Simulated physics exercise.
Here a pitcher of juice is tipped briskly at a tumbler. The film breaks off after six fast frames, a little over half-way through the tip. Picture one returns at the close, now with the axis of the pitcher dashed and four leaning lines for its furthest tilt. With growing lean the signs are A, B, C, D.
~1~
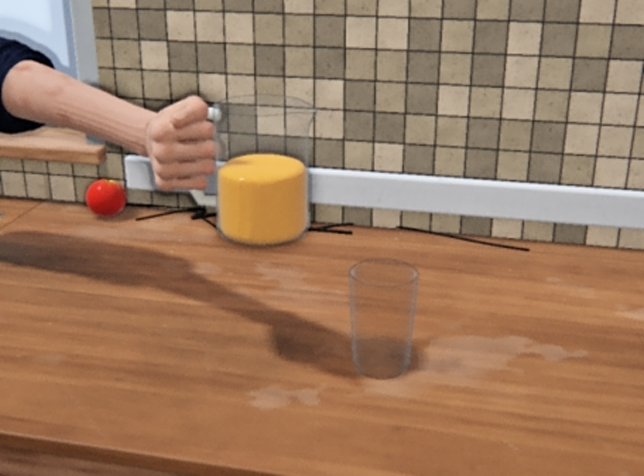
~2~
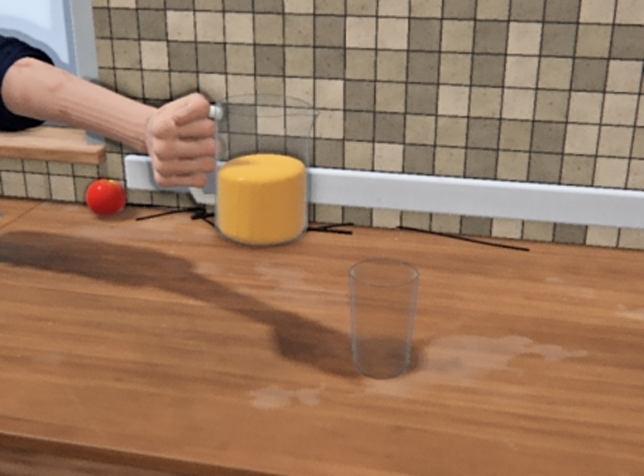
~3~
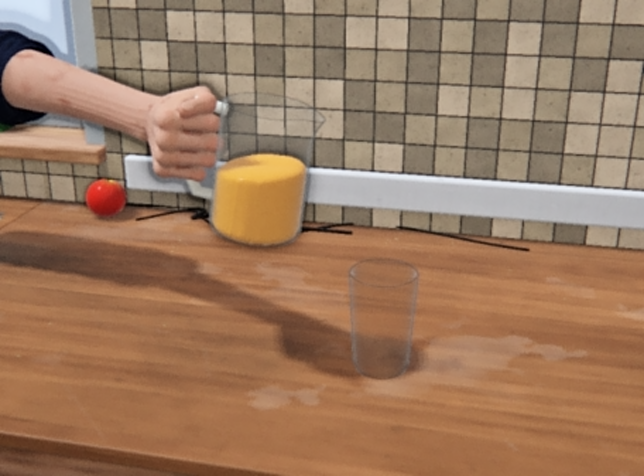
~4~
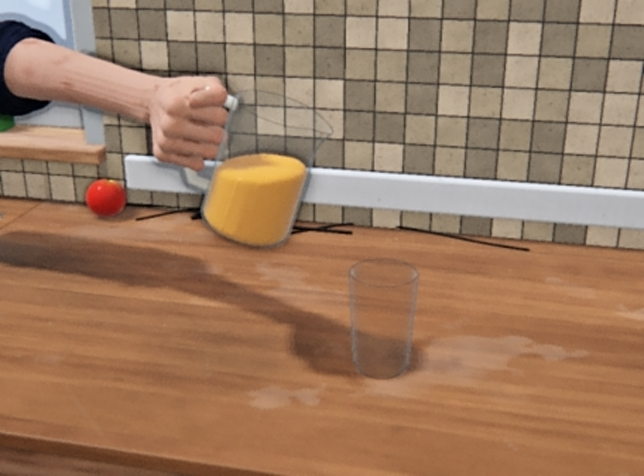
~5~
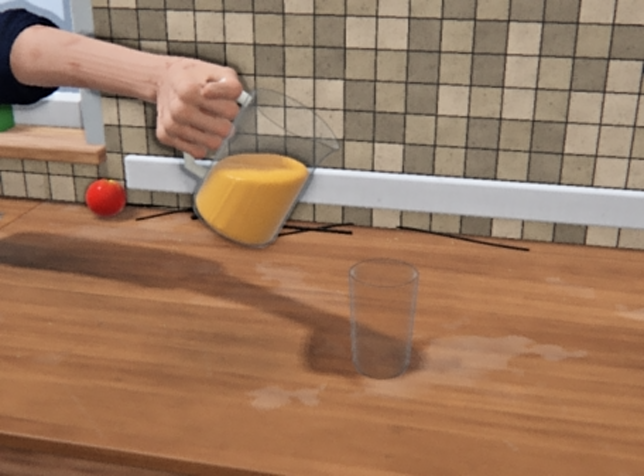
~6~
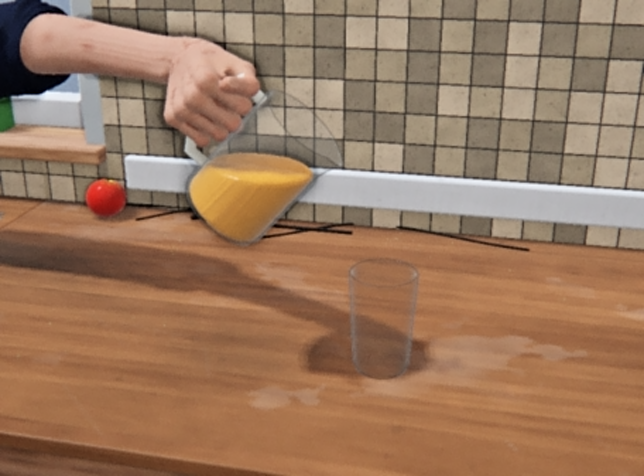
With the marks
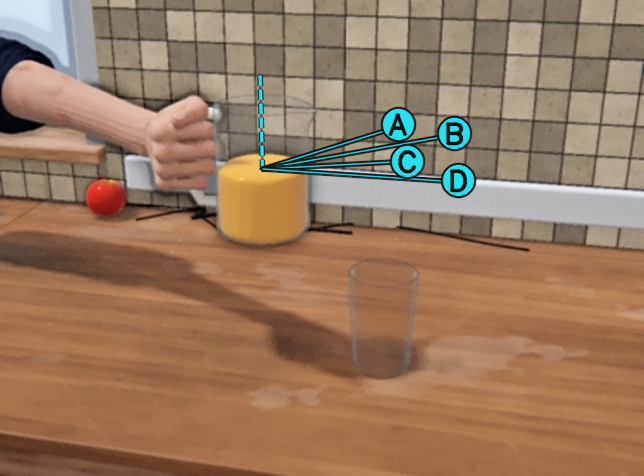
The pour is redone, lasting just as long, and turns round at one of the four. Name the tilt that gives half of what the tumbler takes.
Take B.
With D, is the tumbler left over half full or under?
Over half.
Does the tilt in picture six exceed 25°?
Yes.
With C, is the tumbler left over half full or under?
Over.
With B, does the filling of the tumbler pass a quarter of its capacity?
Yes, it does.
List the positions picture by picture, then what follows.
Upright, lip at (315, 111); rim of the tumbler round (384, 272); nothing has left yet, in the first frame.
Tipped about 2°, lip at (317, 113); nothing has left yet, in the second frame.
Tipped about 8°, lip at (323, 120); nothing has left yet, in the third frame.
Tipped about 18°, lip at (331, 132); nothing has left yet, in the fourth frame.
Tipped about 29°, lip at (338, 147); nothing has left yet, in the fifth frame.
Tipped about 41°, lip at (342, 164); nothing has left yet, in the sixth frame.
On the marked copy, A at (383, 131); B at (438, 137); C at (390, 162); D at (441, 180).
If A is chosen, the tumbler ends with about 31 % of what it can hold.
If B is chosen, the tumbler ends with about 50 % of what it can hold.
If C is chosen, the tumbler ends with about 68 % of what it can hold; 3 % of the juice is spilt.
If D is chosen, the tumbler ends with about 84 % of what it can hold; 7 % of the juice is spilt.
